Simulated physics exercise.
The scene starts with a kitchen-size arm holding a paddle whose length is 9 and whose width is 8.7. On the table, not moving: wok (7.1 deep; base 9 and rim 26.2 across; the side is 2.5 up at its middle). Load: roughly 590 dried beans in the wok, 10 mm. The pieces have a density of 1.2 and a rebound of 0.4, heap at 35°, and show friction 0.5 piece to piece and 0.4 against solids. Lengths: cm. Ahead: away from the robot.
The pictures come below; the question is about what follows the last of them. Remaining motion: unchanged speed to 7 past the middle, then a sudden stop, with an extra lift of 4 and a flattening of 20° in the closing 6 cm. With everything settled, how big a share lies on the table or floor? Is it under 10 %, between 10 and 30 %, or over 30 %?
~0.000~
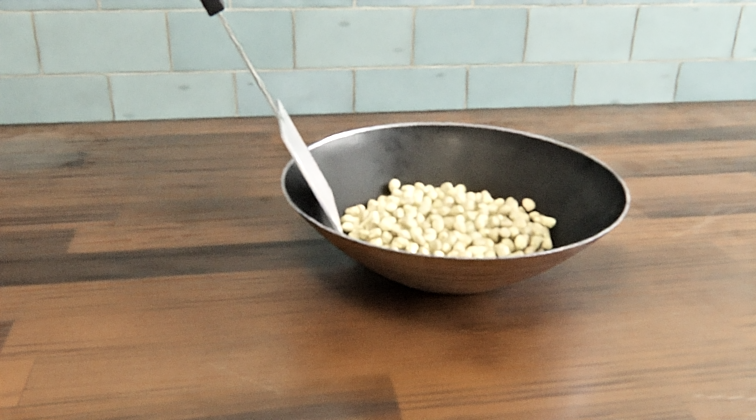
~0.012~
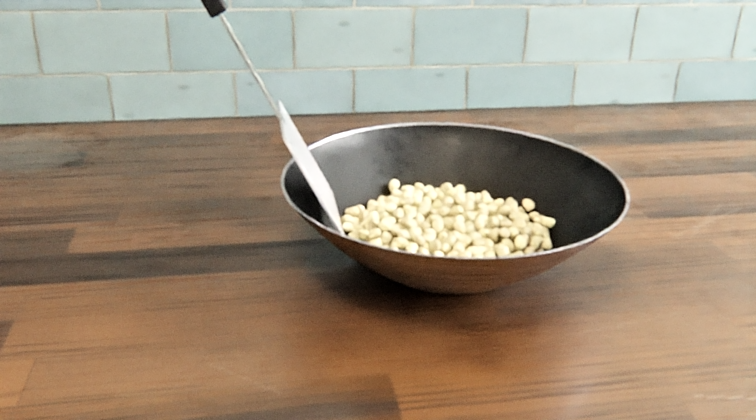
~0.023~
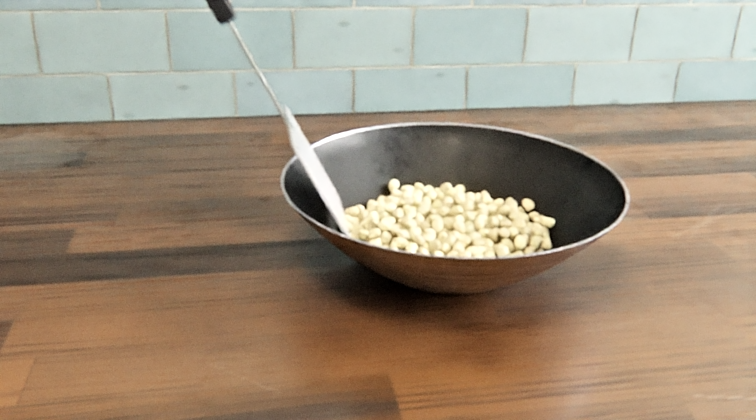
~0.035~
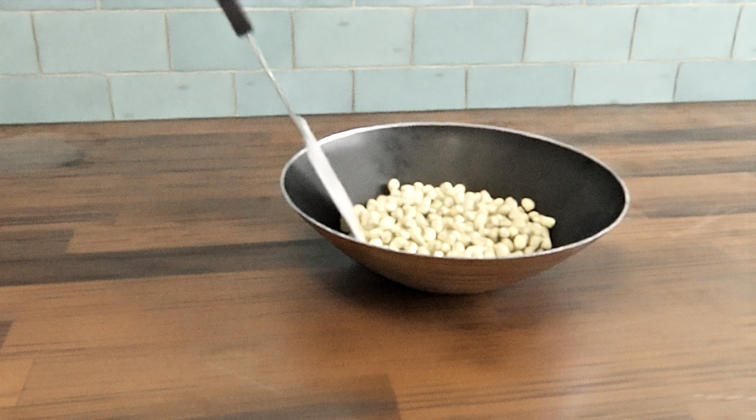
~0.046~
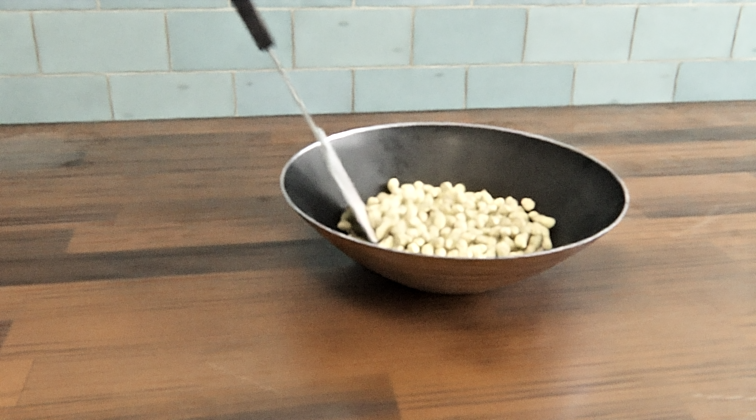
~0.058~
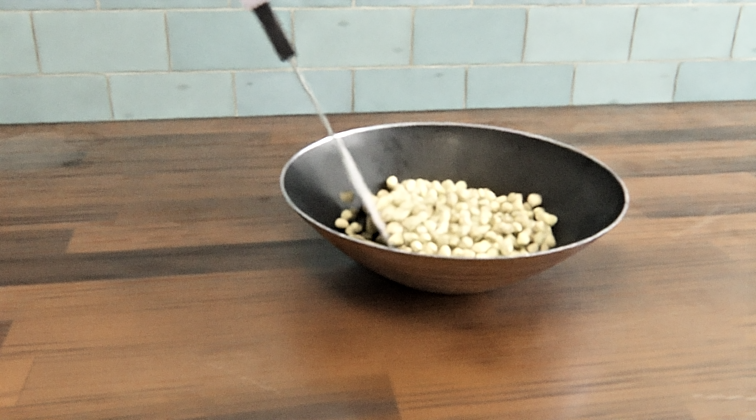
It is over 30 %.
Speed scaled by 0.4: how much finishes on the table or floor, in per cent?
Estimate: Close to 5 %.
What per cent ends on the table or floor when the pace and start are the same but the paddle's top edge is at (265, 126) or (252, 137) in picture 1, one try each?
Some 35 per cent, then some 30 per cent.
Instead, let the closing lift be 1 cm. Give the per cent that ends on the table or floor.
I'd reckon around 40 per cent.
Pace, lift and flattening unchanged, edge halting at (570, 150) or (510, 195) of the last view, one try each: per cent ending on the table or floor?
Try 1: Approx. 50 %; try 2: Approx. 20 %.
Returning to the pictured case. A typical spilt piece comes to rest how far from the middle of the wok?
It's around 38 cm.
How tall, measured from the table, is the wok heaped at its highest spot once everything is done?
It reaches roughly 6.0 cm.
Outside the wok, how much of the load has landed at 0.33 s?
About 10 per cent.
By 0.09 s, sloping 63°, highest piece 9 above the table; 590 in the wok.
By 0.12 s, sloping 57°, highest piece 12 above the table; 590 in the wok.
By 0.33 s, sloping 43°, highest piece 20 above the table; 354 in the wok, 48 on the table or floor, 188 on the blade or in flight.
By 1.38 s, sloping 43°, highest piece 6 above the table; 353 in the wok, 237 on the table or floor.
Final count, 353 in the wok, 237 on the table or floor. That is 40 % on the table or floor.
